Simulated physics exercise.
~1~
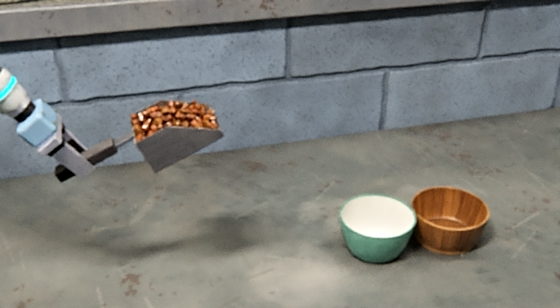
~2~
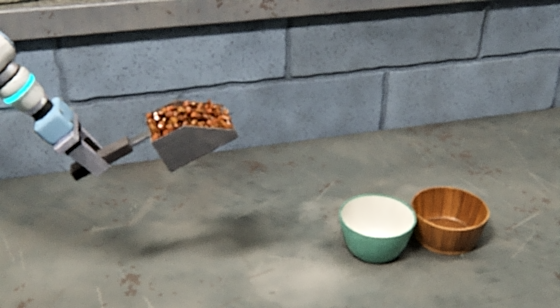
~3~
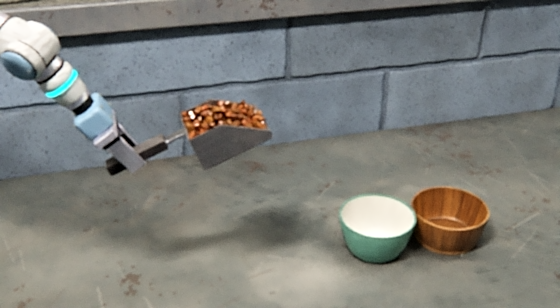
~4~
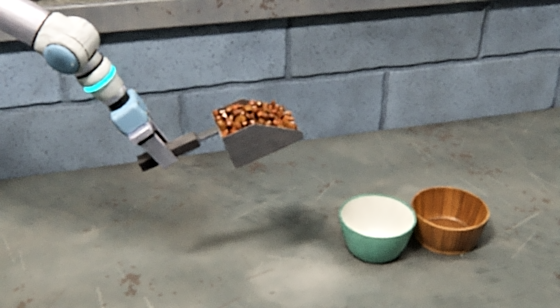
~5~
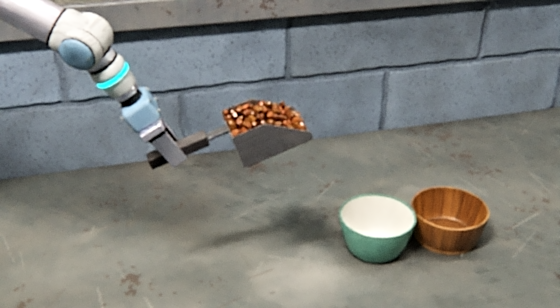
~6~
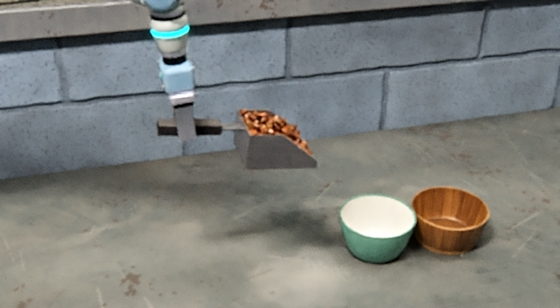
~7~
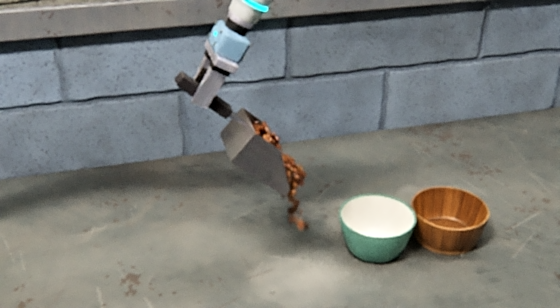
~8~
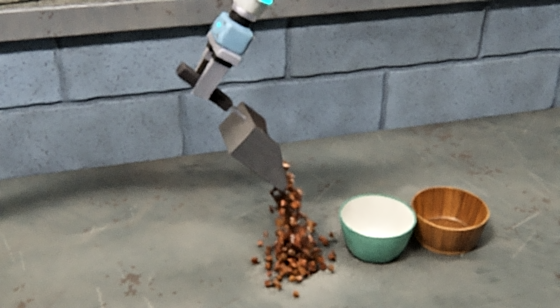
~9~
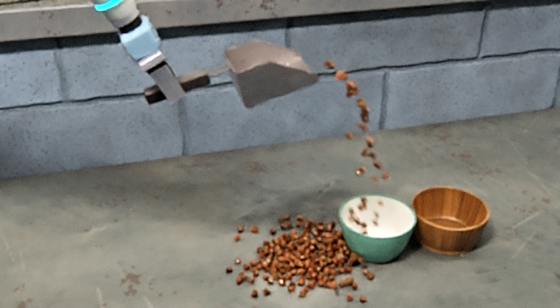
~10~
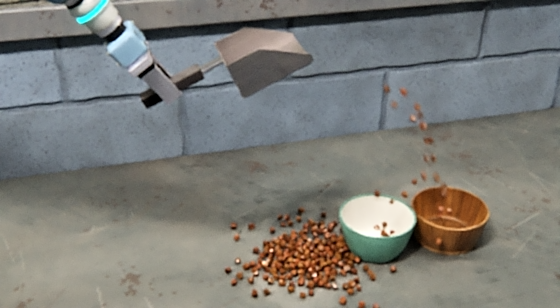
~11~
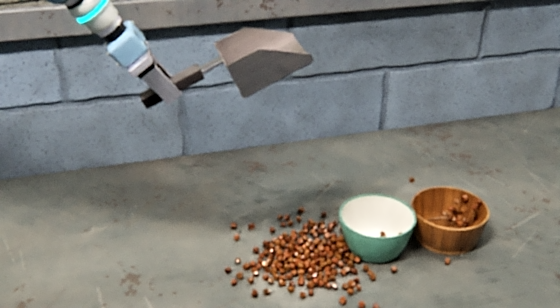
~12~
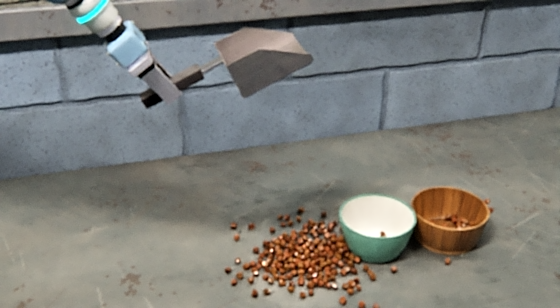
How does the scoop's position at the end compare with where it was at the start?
At the end the scoop is farther to the right and higher up than it was at the start.
